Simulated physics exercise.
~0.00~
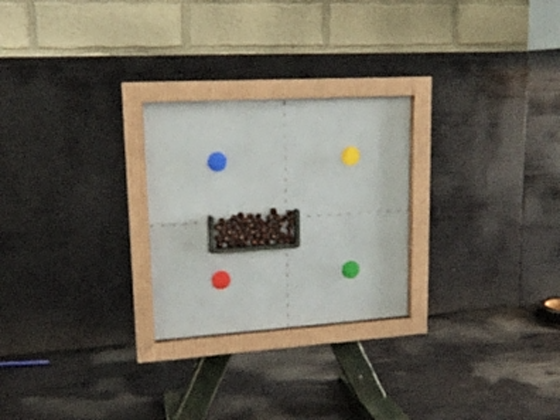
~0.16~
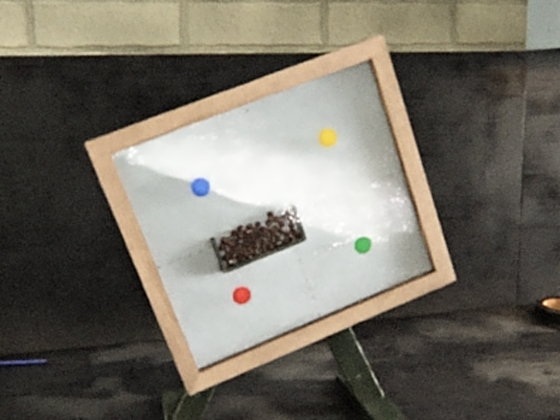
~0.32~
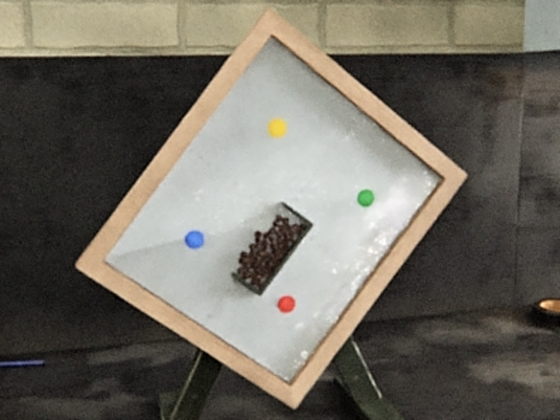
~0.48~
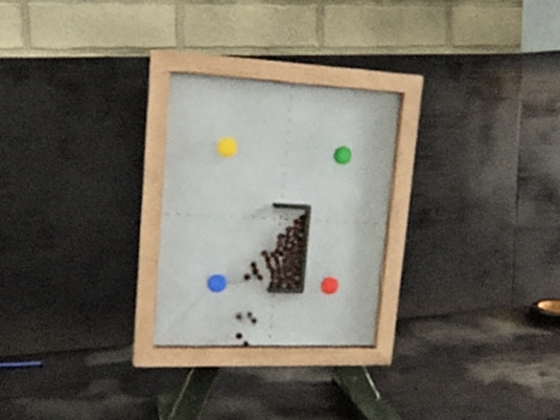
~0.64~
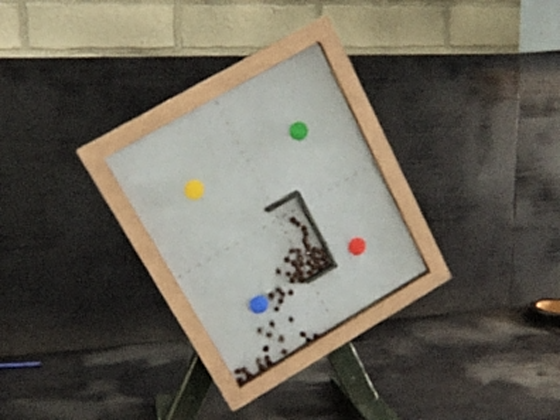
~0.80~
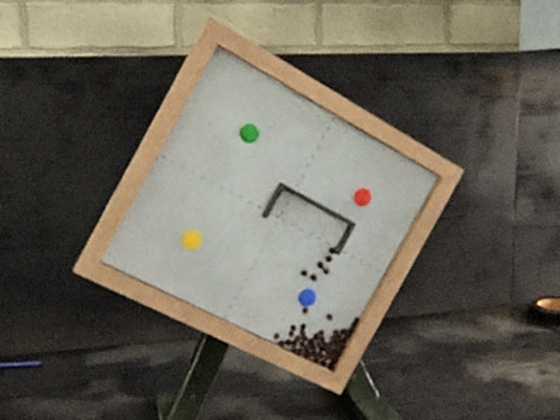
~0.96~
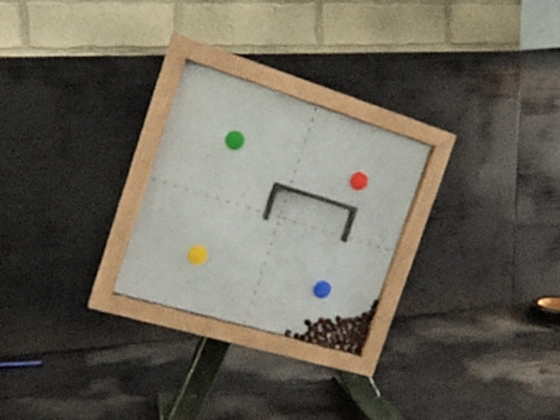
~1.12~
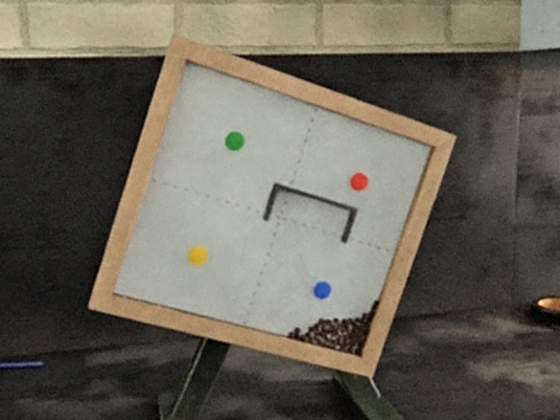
A square wooden-framed case with a pale grey face stands on dark green legs before a dark wall topped by light bricks, seen from the front. Blue, yellow, green and red dots mark its quarters, and a small open-topped black tray near the middle holds round dark brown beads. The case turns anticlockwise, tipping the tray onto its side. Beads spill out past the blue dot and gather along the lower edge as the tray turns over and empties. The case stops, still tilted, with the beads heaped in the bottom right corner below the blue dot.
